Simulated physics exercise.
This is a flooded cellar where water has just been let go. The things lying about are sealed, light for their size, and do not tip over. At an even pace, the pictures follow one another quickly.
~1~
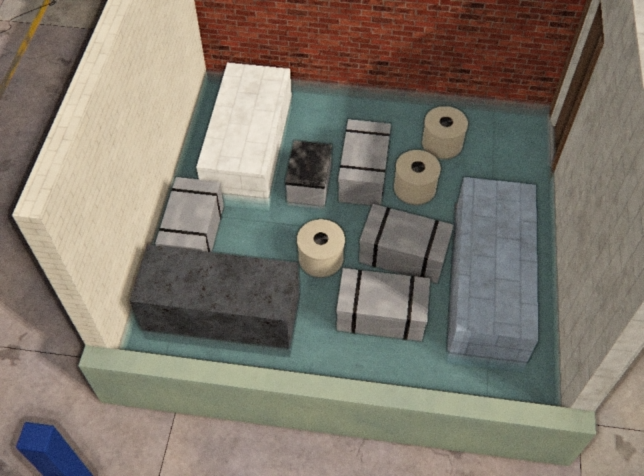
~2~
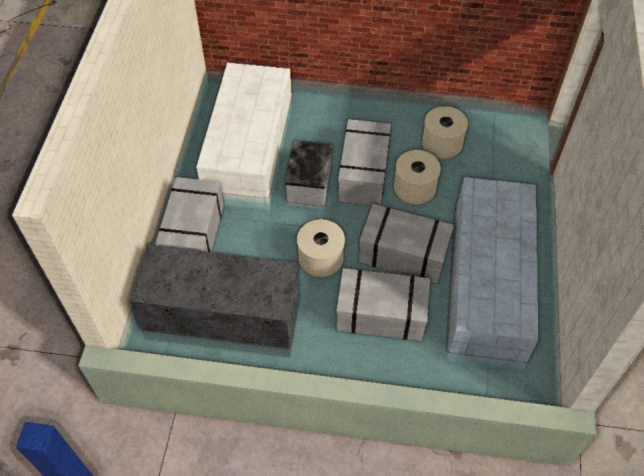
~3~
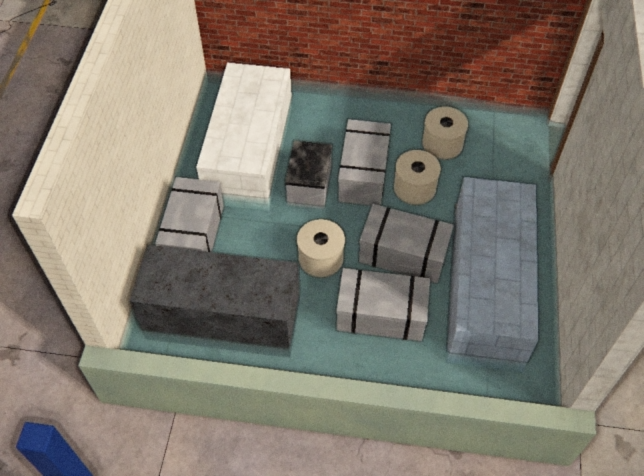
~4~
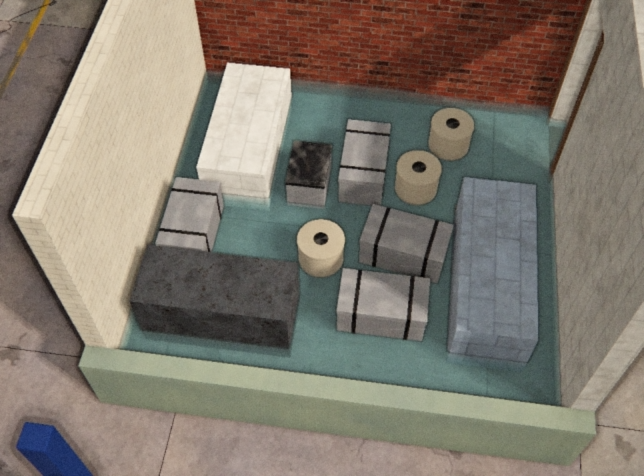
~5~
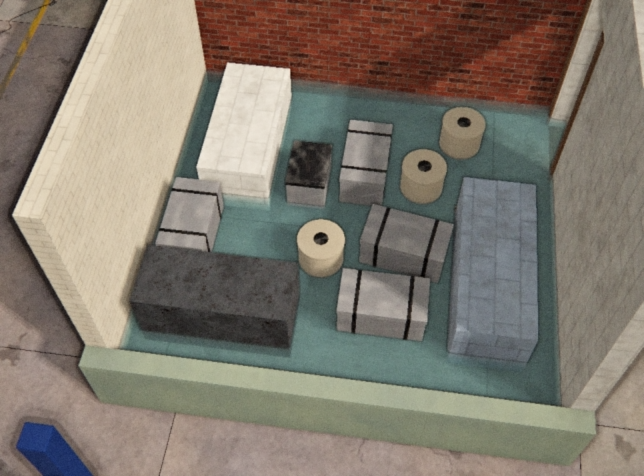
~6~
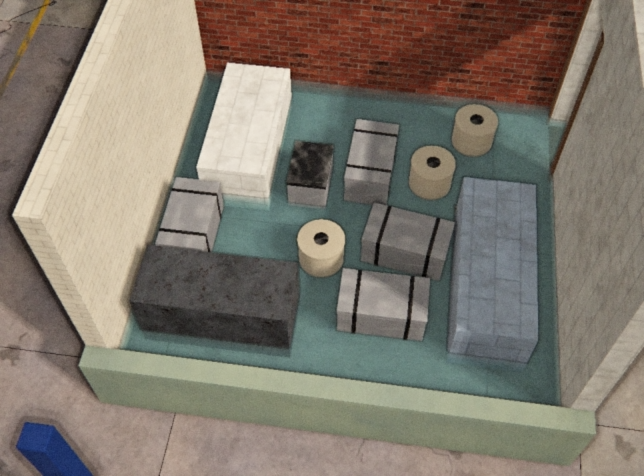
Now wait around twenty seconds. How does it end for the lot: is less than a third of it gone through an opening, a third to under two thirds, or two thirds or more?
Less than a third of it.
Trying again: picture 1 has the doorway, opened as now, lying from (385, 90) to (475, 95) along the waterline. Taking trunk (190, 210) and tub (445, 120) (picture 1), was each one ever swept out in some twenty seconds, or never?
In sequence, the two end up trapped and carried off.
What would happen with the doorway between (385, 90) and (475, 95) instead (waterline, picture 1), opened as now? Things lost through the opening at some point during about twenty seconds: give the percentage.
Close to 90 percent.
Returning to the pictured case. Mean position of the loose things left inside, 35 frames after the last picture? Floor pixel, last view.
Around pixel (423, 181).
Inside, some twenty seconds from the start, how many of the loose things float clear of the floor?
It adds up to 6.
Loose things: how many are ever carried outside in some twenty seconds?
Total: 2.
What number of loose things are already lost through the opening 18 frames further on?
The number is 2.
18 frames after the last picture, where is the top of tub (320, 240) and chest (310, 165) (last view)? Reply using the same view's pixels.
Estimated: (367, 198); (359, 123).
A moment on, 1 of 8 are out; 7 afloat.
Next, 2 of 8 are out; 6 afloat.
Later, 2 of 8 are out; 6 afloat.
In the end, 2 of 8 are out; 6 afloat.
